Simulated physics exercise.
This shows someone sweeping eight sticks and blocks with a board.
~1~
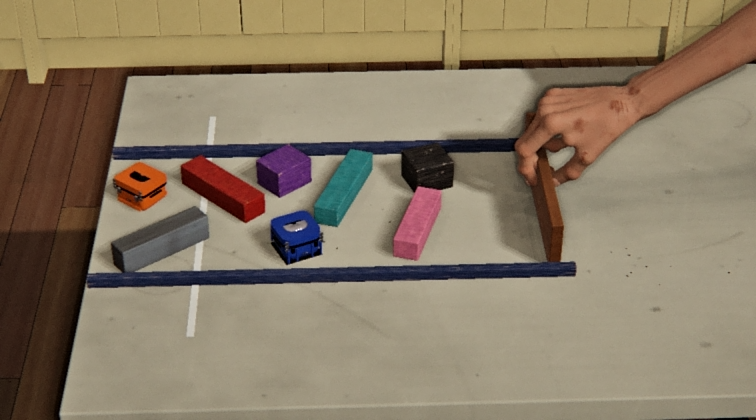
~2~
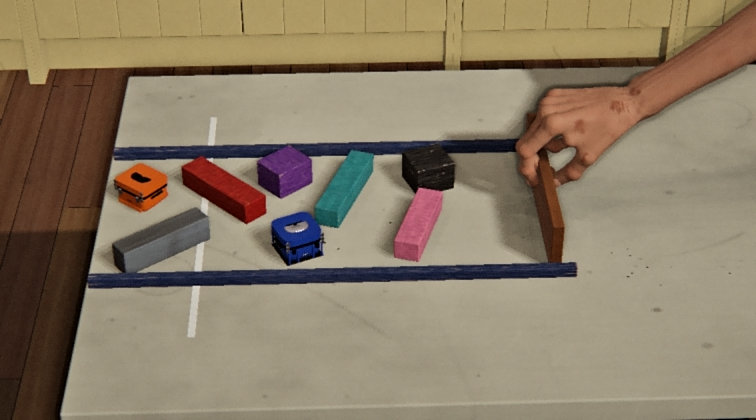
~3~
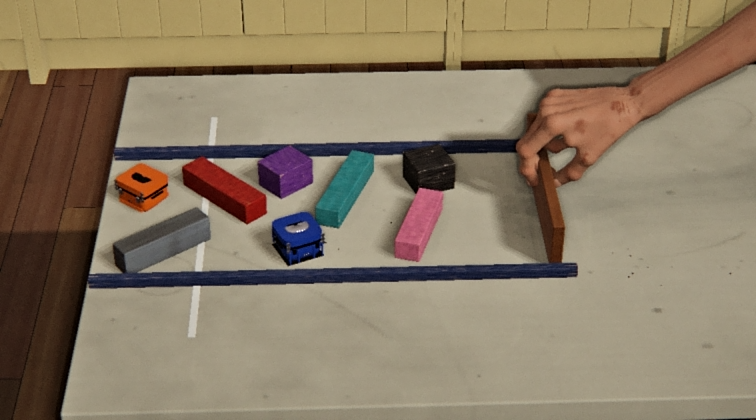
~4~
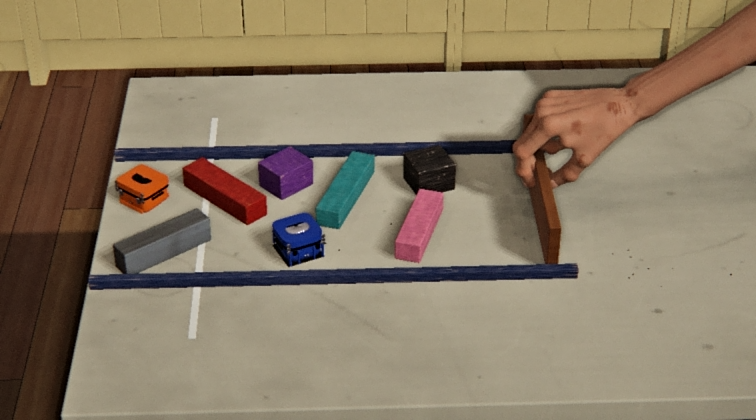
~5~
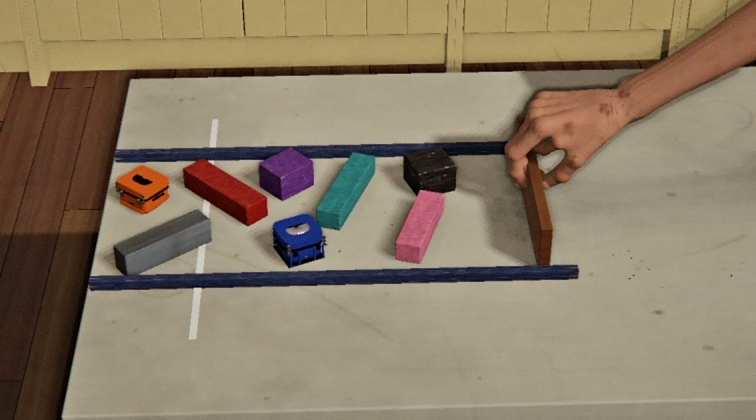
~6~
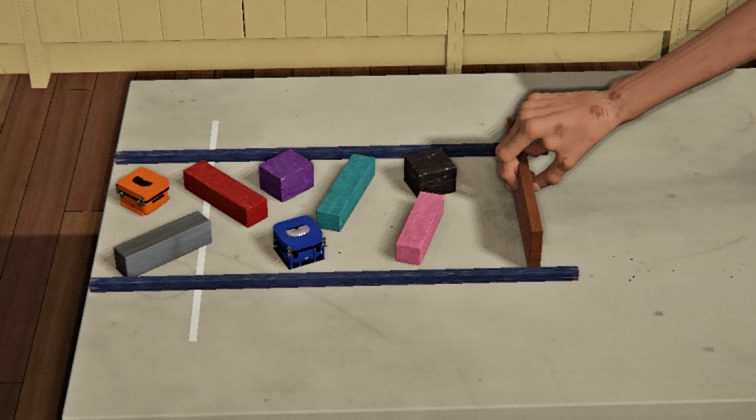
A hand slides a brown board slightly left toward colored blocks that stay still.
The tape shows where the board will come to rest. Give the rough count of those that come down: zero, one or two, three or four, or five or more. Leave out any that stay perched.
Here the number that fall off is one or two.
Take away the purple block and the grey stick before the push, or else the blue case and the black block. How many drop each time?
First 1, then 1.
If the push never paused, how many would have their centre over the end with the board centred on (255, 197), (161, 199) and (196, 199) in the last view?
Place by place, 1, 4 and 4.
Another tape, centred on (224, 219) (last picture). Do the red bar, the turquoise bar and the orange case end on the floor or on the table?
The red bar remains up, the turquoise bar stays on, the orange case is lost.
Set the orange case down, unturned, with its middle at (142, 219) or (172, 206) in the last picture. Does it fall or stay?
Place by place, it drops off; is lost.
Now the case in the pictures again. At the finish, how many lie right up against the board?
It touches 2.
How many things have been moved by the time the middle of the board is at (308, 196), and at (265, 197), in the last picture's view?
7 and 8.
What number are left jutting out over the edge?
3 of them.
Soon after, none off yet; orange case at rest near (144, 193); grey stick at rest near (164, 245); red bar at rest near (225, 194).
After that, none off yet; orange case moving near (132, 196); grey stick at rest near (164, 245); red bar displaced a little near (188, 200).
In the end, the number that fall off is one or two; gone, orange case.
